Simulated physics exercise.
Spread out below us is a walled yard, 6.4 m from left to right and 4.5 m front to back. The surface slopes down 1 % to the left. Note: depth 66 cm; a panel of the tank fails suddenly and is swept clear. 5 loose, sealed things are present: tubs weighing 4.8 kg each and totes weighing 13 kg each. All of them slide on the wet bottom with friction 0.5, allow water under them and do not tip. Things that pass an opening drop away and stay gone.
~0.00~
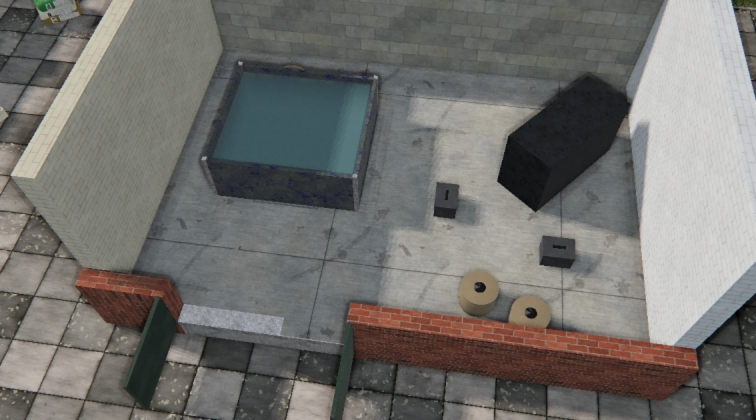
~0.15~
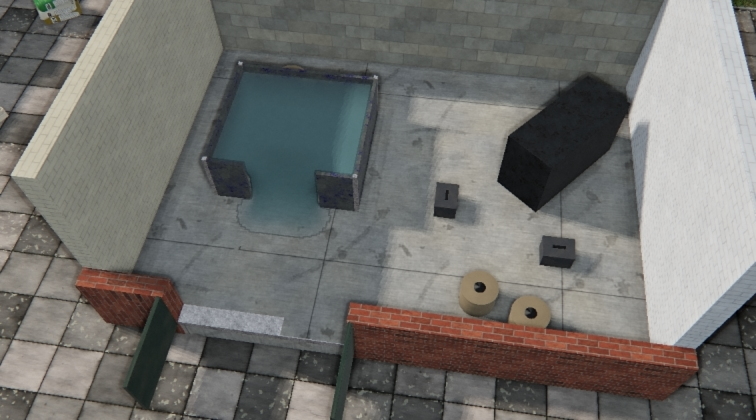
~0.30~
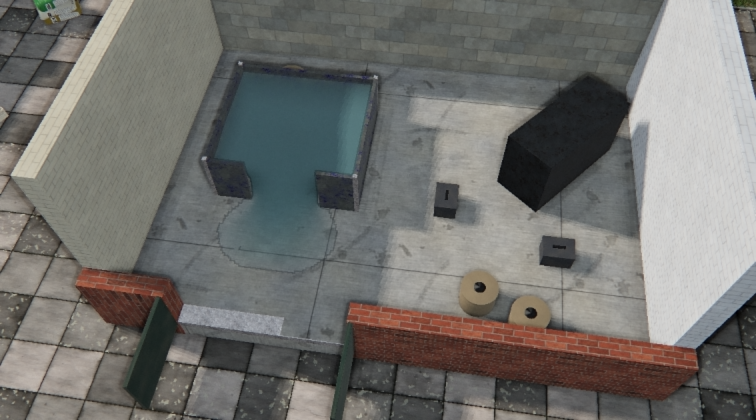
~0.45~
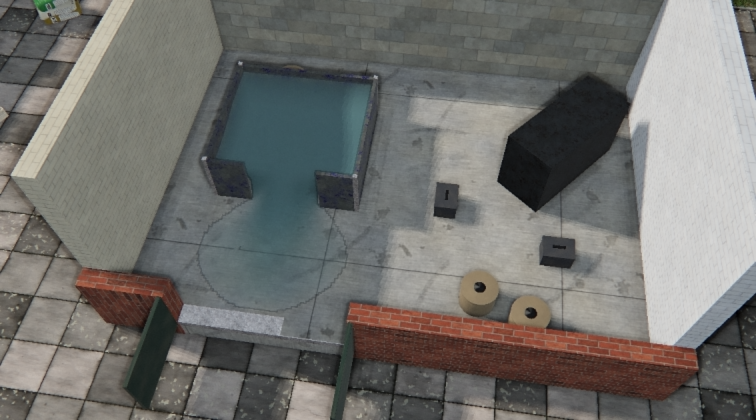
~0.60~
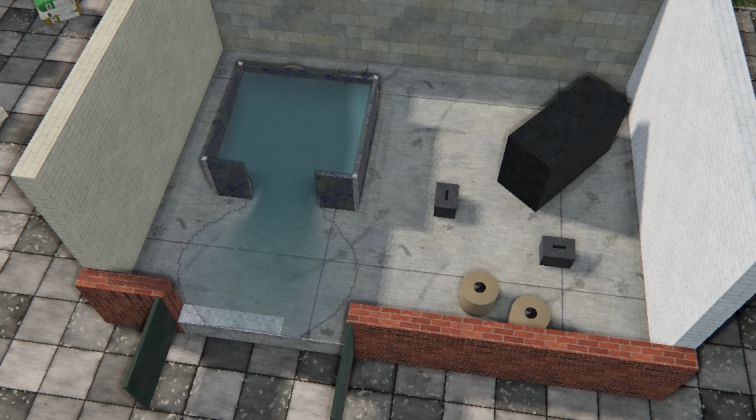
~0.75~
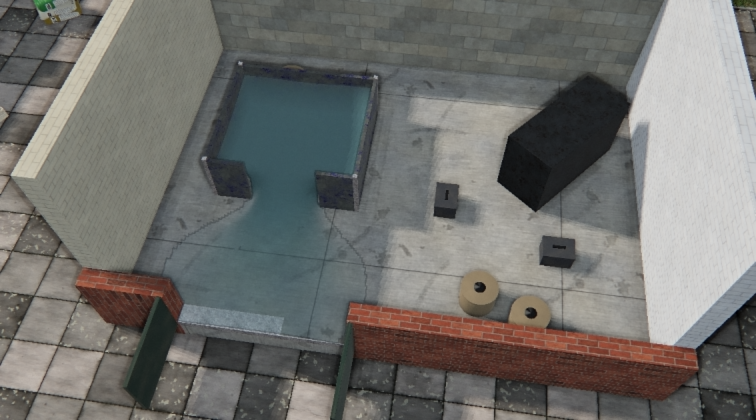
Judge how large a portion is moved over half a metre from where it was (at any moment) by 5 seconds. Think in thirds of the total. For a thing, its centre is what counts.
My guess is the middle band, from a third up to two thirds.
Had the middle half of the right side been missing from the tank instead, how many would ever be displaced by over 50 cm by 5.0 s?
Then 4.
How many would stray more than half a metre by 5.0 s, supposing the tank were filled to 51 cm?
In that case 0 of them.
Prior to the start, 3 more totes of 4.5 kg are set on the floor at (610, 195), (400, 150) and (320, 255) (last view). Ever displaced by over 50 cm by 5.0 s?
One after another they come out inside the limit, inside the limit, above it.
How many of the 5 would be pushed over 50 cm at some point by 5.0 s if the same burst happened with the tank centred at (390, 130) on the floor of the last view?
Count: 2.
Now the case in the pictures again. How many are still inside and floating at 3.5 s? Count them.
The count is 0.
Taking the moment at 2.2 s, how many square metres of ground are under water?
My estimate is roughly 10.5 m2.
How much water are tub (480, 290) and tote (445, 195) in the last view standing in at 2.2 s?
3 and 0 cm.
After 1.1 s 0 of 5 are over 50 cm from their spots; 0 afloat.
After 2.2 s 0 of 5 are over 50 cm from their spots; 0 afloat.
After 3.5 s 2 of 5 are over 50 cm from their spots; 0 afloat.
After 5.0 s 2 of 5 are over 50 cm from their spots, and 2 have been at some point; 0 afloat.
